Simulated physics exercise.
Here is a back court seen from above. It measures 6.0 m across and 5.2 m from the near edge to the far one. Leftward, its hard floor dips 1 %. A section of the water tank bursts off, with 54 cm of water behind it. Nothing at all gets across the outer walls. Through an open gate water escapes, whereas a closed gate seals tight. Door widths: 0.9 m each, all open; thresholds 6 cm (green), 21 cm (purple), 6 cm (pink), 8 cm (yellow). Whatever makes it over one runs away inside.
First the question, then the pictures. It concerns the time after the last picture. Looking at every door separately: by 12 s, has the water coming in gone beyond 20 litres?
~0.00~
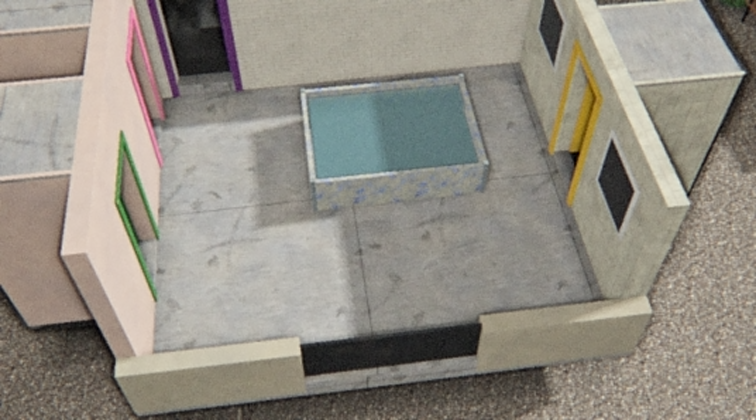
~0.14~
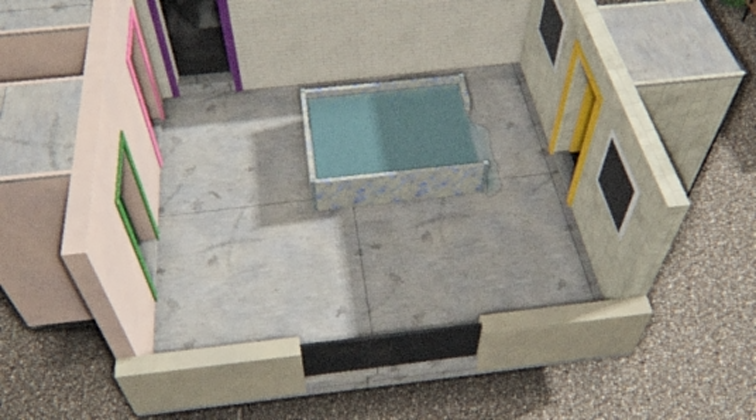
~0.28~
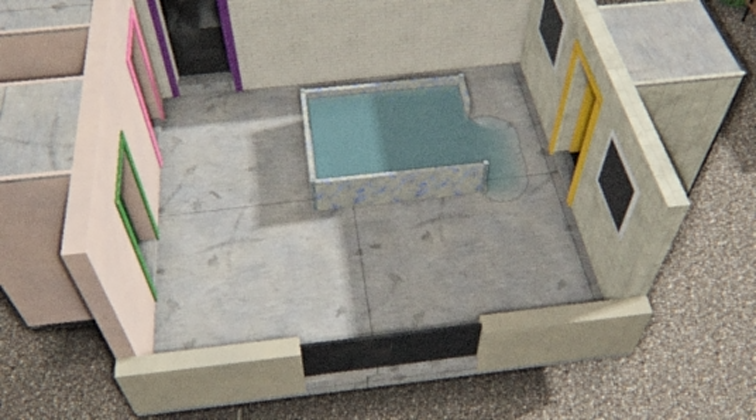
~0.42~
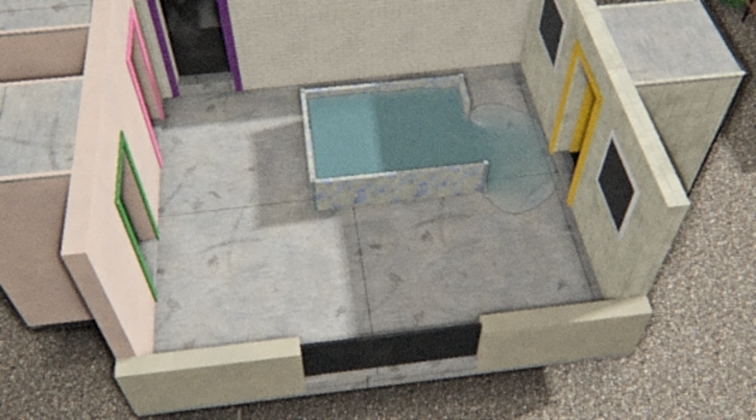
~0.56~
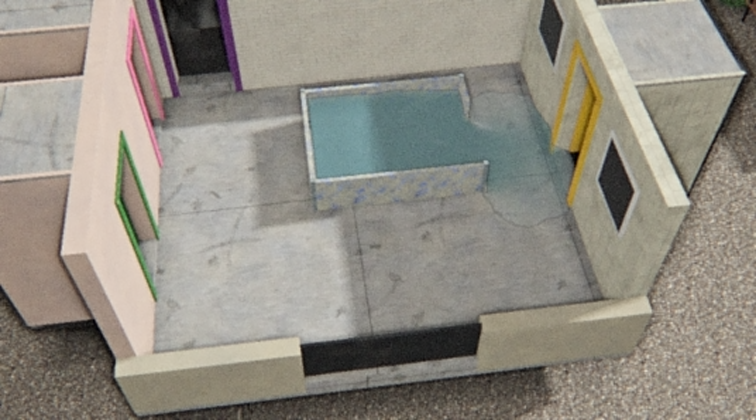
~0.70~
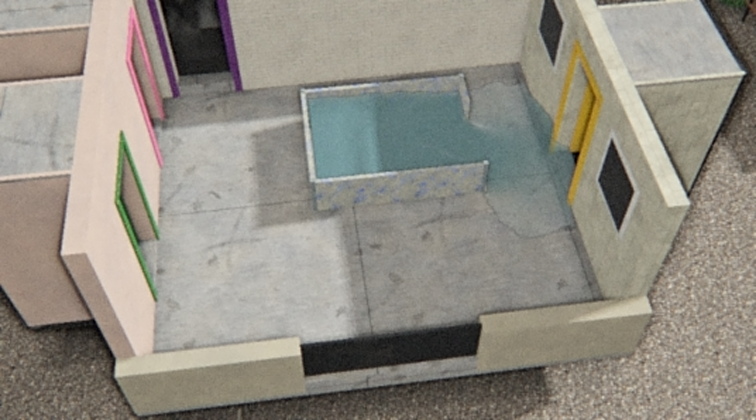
Green door - it has. Purple door - it has not. Pink door - it has. Yellow door - it has.
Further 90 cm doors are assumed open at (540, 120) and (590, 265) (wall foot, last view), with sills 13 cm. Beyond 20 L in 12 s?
Well, the first one ends up on the high side, the second one on the low side.
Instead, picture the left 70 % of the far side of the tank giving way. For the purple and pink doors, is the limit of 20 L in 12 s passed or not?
Against that limit the purple door gives a lower amount and the pink door gives a greater amount.
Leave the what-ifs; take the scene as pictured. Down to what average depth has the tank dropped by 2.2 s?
It averages close to 30 cm.
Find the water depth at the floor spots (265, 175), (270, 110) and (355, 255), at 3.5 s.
I'd read it as roughly 0, 4 and 0 cm, in that order.
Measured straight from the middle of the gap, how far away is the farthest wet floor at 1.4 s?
That's near 2.8 m in a straight line.
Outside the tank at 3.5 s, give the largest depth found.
About 23 cm at most.
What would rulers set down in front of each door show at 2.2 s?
You'd see green at 0 cm, purple at 0 cm, pink at 0 cm and yellow at 29 cm.
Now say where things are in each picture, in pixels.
The first picture shows the water tank at (391, 130) is whole and still, 54 cm deep.
In the second picture, water pours out at (472, 150) and has run 0.7 m, to (492, 191); typically 10 cm deep outside, 54 cm at the water tank's back.
In the third picture, water pours out at (472, 152) and has run 0.9 m, to (517, 191); typically 10 cm deep outside, 54 cm at the water tank's back.
In the fourth picture, the front is at (540, 128), 1.3 m from the gap at (472, 152); 2.0 m2 of floor is under water; 54 cm left at the back of the water tank.
In the fifth picture, the front is at (530, 101), 1.6 m from the gap at (472, 153); 2.5 m2 of floor is under water; 54 cm left at the back of the water tank.
In the sixth picture, the front is at (573, 221), 1.8 m from the gap at (472, 153); 2.8 m2 of floor is under water; 54 cm left at the back of the water tank.
After 1.4 s water covers 15 % of the floor and is deepest (35 cm) near (538, 145); green door not reached, purple door not reached, pink door not reached, yellow door 30 cm at the sill, 98 L in.
After 2.2 s water covers 25 % of the floor and is deepest (34 cm) near (538, 145); green door not reached, purple door not reached, pink door not reached, yellow door 29 cm at the sill, 228 L in.
After 3.5 s water covers 40 % of the floor and is deepest (23 cm) near (511, 67); green door not reached, purple door not reached, pink door not reached, yellow door 20 cm at the sill, 370 L in.
After 7.0 s water covers 90 % of the floor and is deepest (14 cm) near (163, 110); green door 10 cm at the sill, 4 L in, purple door 8 cm at the sill, 0 L in, pink door 12 cm at the sill, 50 L in, yellow door 11 cm at the sill, 454 L in.
After 12.0 s water covers 95 % of the floor and is deepest (12 cm) near (163, 102); green door 10 cm at the sill, 47 L in, purple door 10 cm at the sill, 0 L in, pink door 9 cm at the sill, 97 L in, yellow door 5 cm at the sill, 459 L in.
